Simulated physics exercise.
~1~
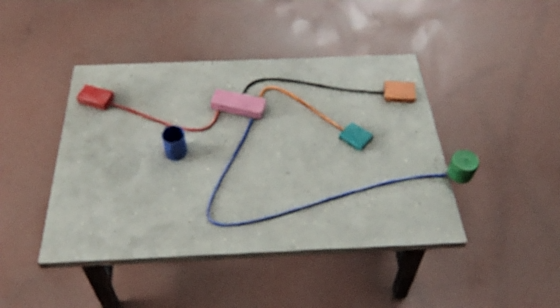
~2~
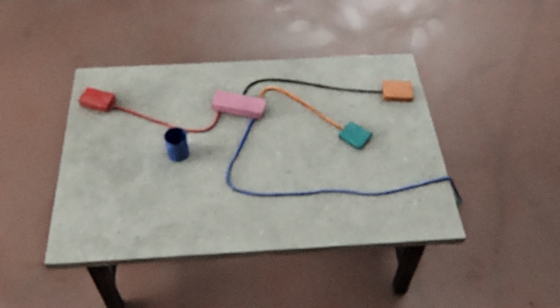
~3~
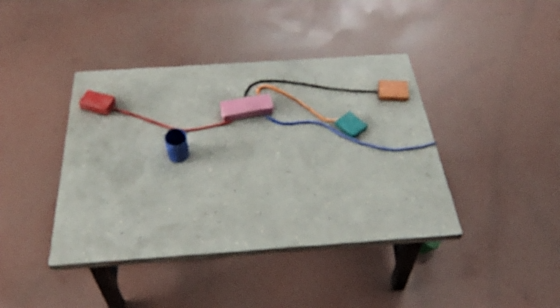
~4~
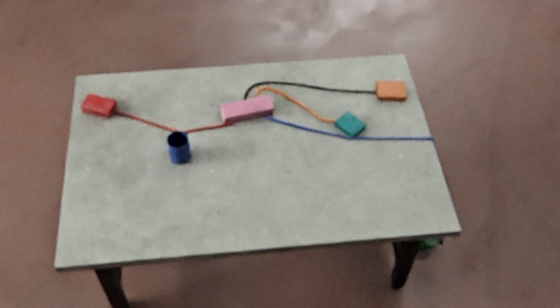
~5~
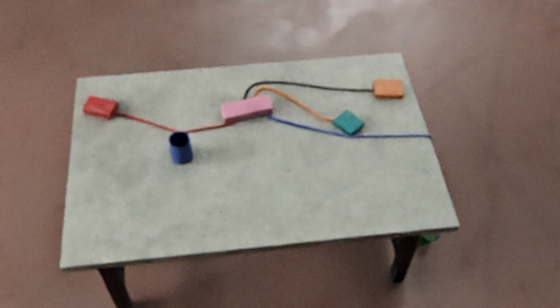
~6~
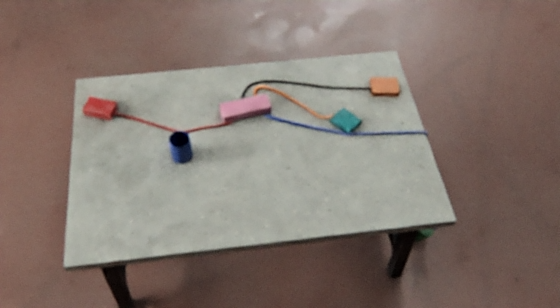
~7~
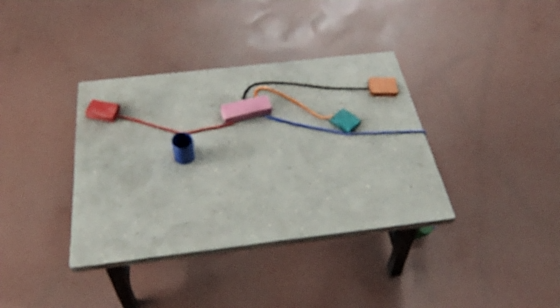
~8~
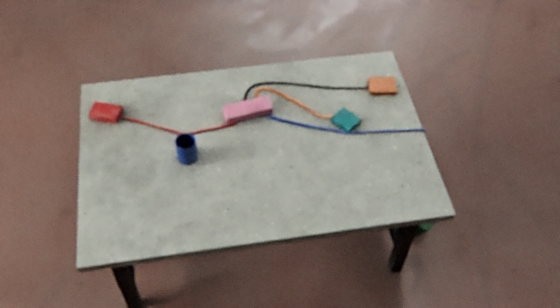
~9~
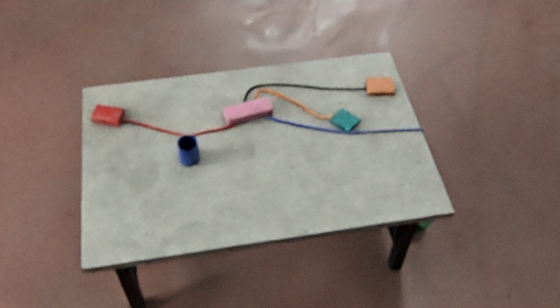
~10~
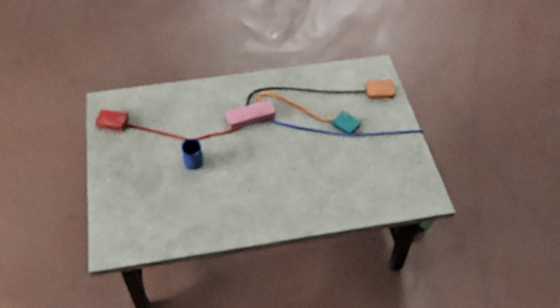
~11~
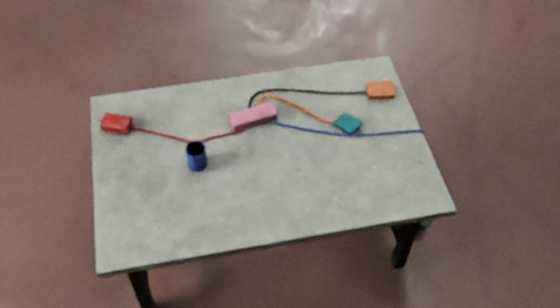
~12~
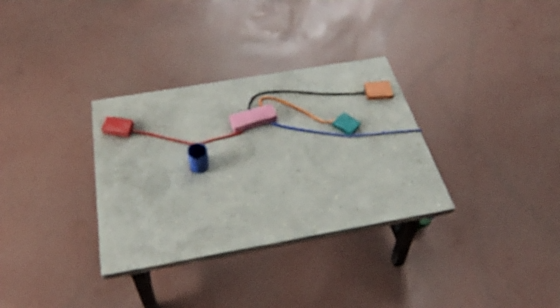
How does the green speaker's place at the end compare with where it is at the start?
At the start the green speaker sits at the right edge of the tabletop. By the end it is down below the tabletop, mostly hidden near the right table leg.
